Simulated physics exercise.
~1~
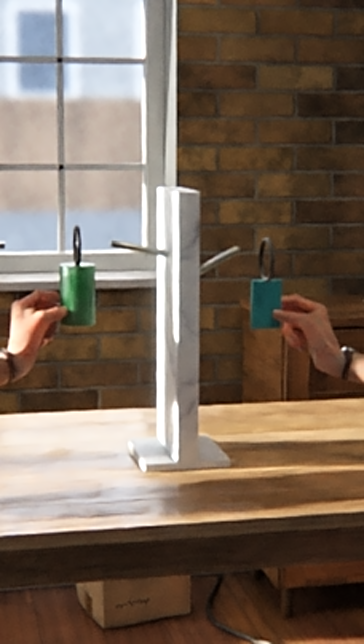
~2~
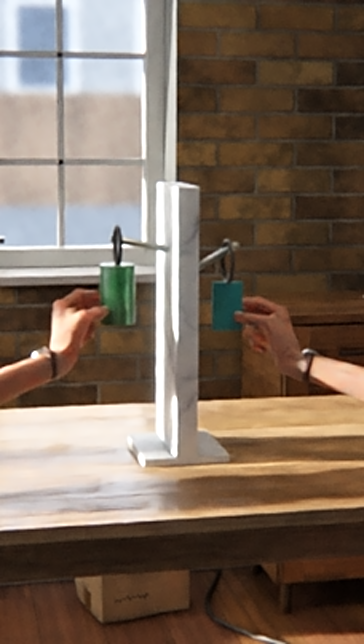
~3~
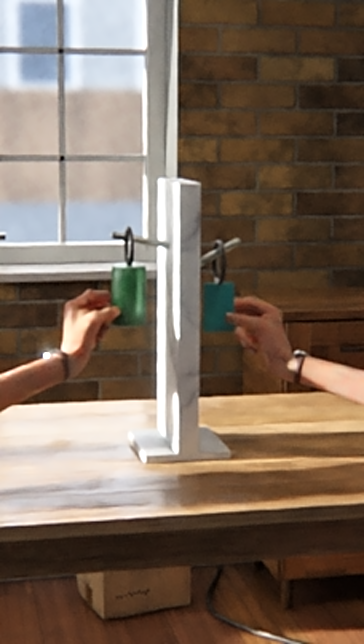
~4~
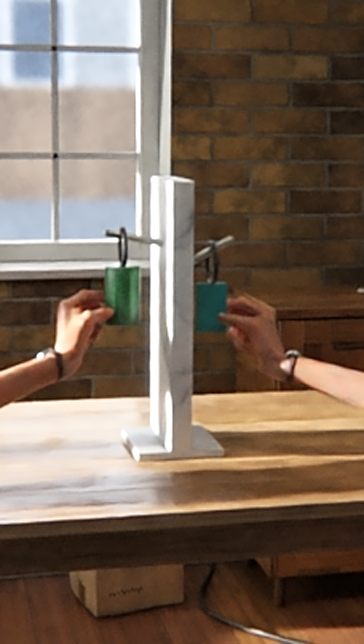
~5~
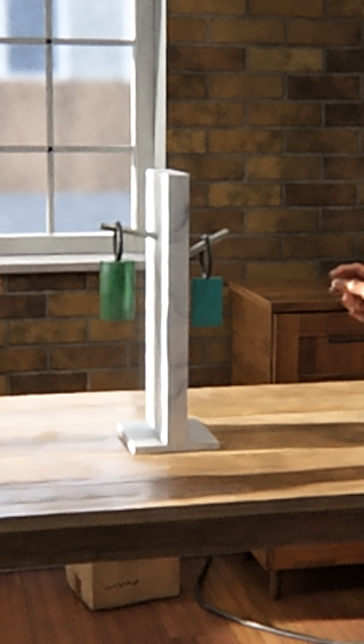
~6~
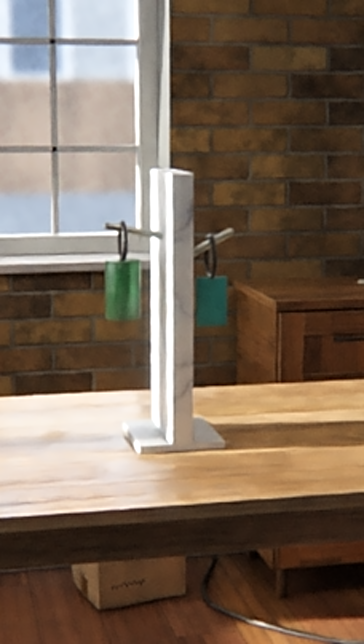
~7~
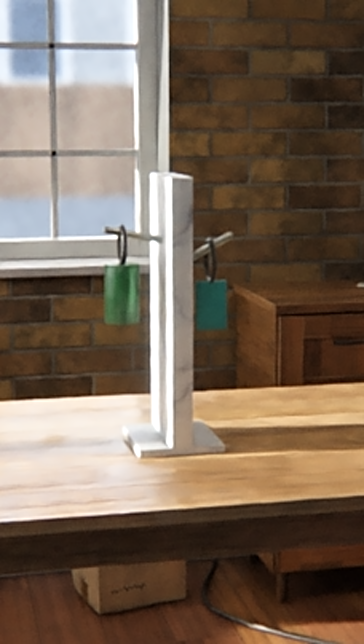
At the start, two hands hold a green cylinder and a flat turquoise tag, each topped by a dark ring, on either side of a pale peg stand on a wooden table. The left hand moves the green piece rightward while the right hand brings the turquoise one leftward, toward the stand's pegs. Both rings come onto the pegs, and the hands steady the pieces there briefly. Then the fingers let go and the hands draw back out of view. Both pieces stay hanging from their pegs, one on each side of the upright stand.
